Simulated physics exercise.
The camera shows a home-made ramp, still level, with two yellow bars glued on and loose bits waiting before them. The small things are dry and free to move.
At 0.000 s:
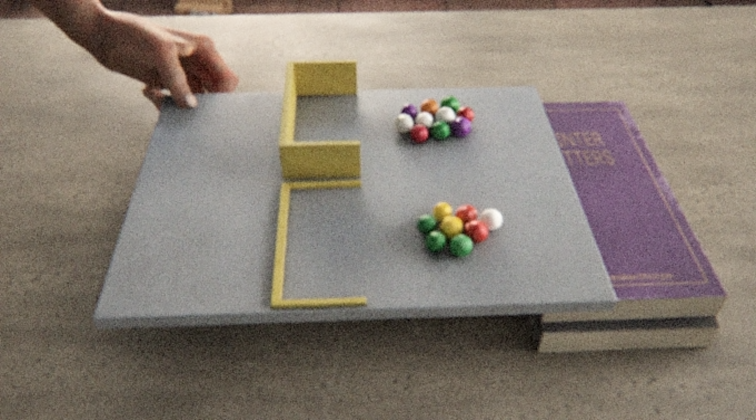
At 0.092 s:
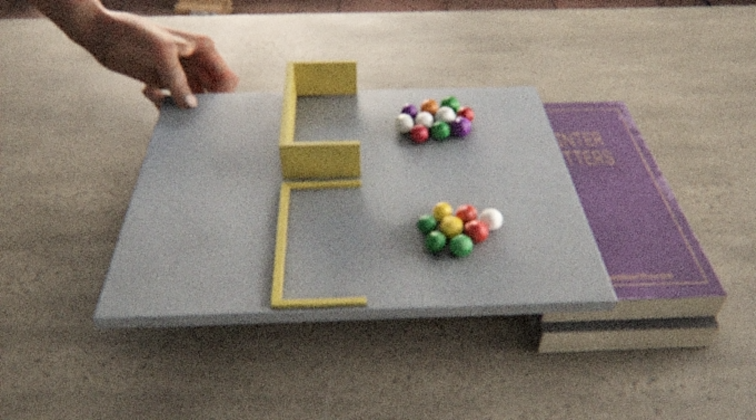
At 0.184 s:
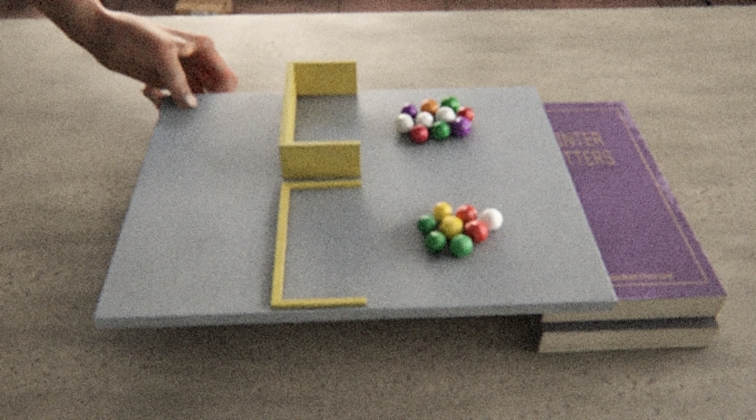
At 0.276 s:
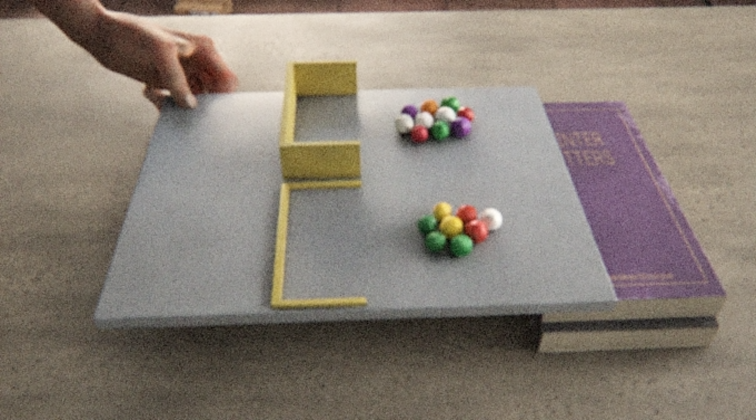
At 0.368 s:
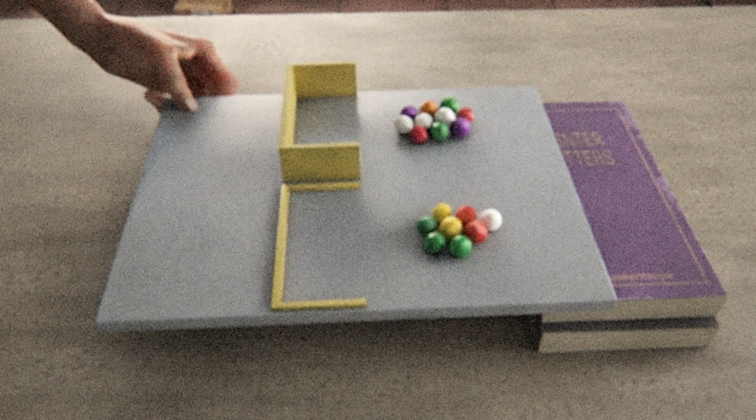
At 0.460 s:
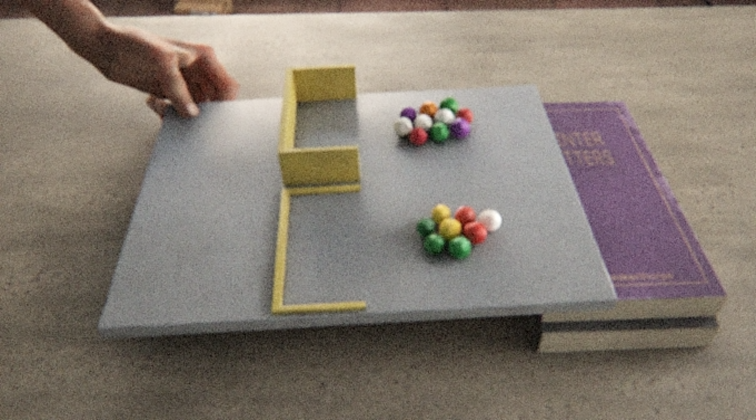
On a tabletop, a hand slightly lowers the left end of a board holding colourful balls.
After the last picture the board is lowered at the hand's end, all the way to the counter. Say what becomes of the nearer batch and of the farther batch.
In order: I think the nearer batch will pass beyond its barrier; I think the farther batch will be restrained by its barrier.
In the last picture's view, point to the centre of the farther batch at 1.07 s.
Around (321, 143).
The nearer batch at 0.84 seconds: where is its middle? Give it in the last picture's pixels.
Centre at that time, last view: Approx. (402, 242).
Around 0.63 s, board sloping at 6°; nearer batch where it was; farther batch where it was.
Around 0.84 s, board sloping at 9°; nearer batch on its way down; farther batch on its way down.
Around 1.07 s, board resting at 9°; nearer batch a small part past its bar; farther batch has reached its bar.
Finally (2.4 s), board resting at 9°; nearer batch most past its bar; farther batch gathered behind its bar.
